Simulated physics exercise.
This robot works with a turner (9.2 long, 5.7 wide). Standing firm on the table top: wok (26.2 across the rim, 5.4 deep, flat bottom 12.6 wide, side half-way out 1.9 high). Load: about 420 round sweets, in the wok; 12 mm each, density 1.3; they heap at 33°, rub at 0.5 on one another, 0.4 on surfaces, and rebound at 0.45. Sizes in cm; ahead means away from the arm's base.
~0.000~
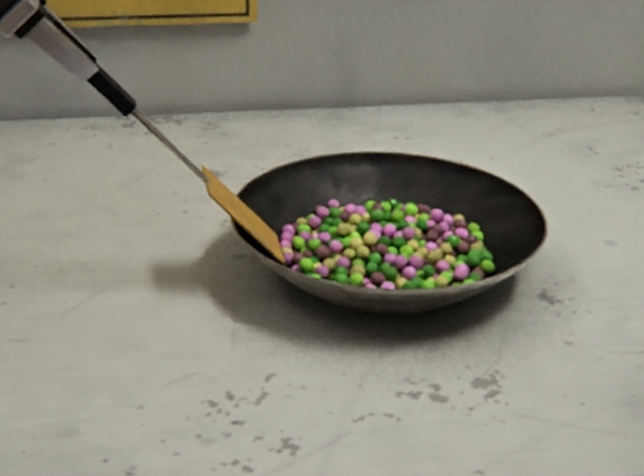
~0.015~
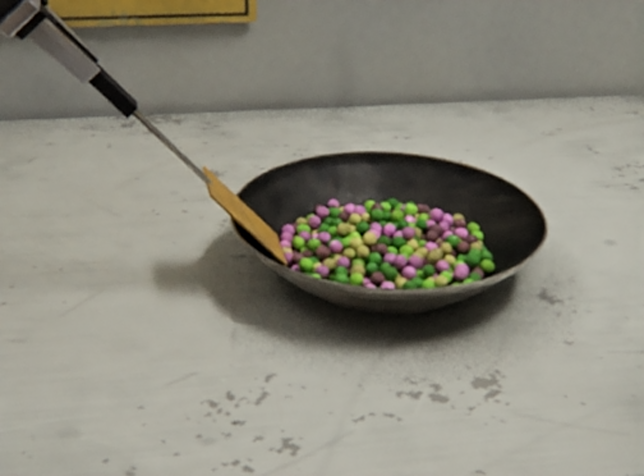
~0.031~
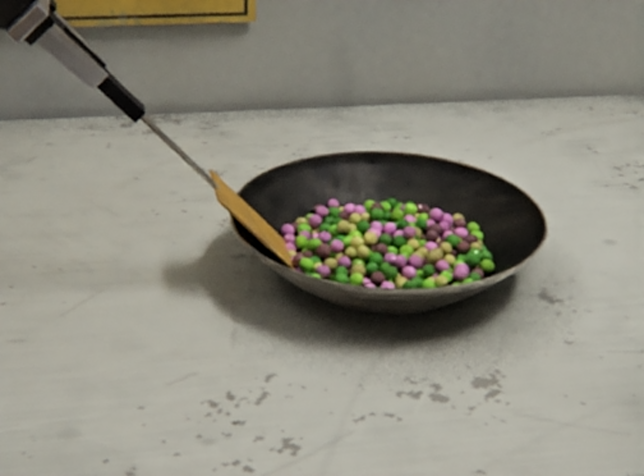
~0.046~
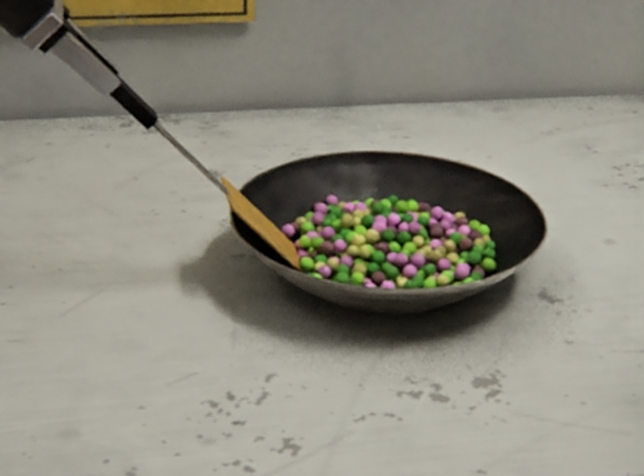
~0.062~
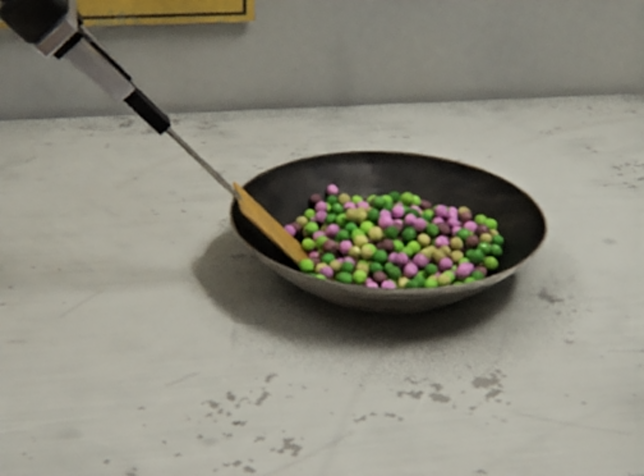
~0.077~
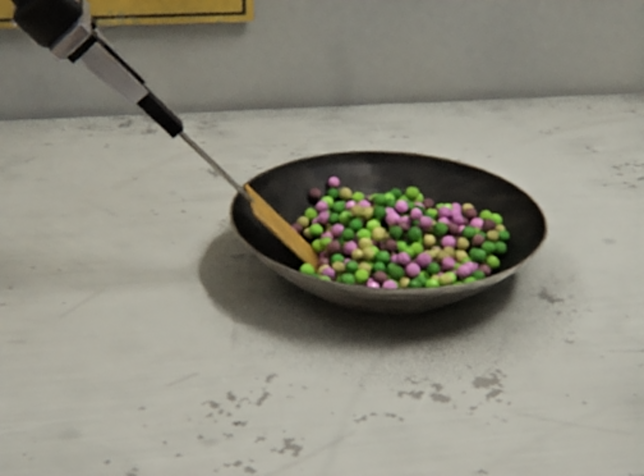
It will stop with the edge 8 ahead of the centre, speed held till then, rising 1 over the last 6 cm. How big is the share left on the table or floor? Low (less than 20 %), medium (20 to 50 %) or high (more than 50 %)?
A low share, less than 20 %, ends on the table or floor.
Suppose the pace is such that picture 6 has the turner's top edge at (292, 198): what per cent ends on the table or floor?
About 30 per cent.
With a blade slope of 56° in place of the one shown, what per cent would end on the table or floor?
It would be near 15 per cent.
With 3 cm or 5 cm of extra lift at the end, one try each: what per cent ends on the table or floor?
About 10 and 10 per cent.
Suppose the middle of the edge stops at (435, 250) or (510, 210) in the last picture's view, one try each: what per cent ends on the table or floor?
About 0 and 25 per cent.
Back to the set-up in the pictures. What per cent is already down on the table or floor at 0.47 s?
About 10 per cent.
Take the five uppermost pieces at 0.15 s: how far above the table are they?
Roughly 5 cm.
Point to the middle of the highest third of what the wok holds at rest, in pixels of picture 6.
At about (483, 224).
By 0.15 s, sloping 48°, highest piece 5 above the table; 419 in the wok.
By 0.23 s, sloping 48°, highest piece 6 above the table; 419 in the wok.
By 0.47 s, sloping 48°, highest piece 7 above the table; 376 in the wok, 34 on the table or floor, 9 on the blade or in flight.
By 1.52 s, sloping 48°, highest piece 6 above the table; 374 in the wok, 45 on the table or floor.
Final count, 374 in the wok, 45 on the table or floor. That is 11 % on the table or floor.
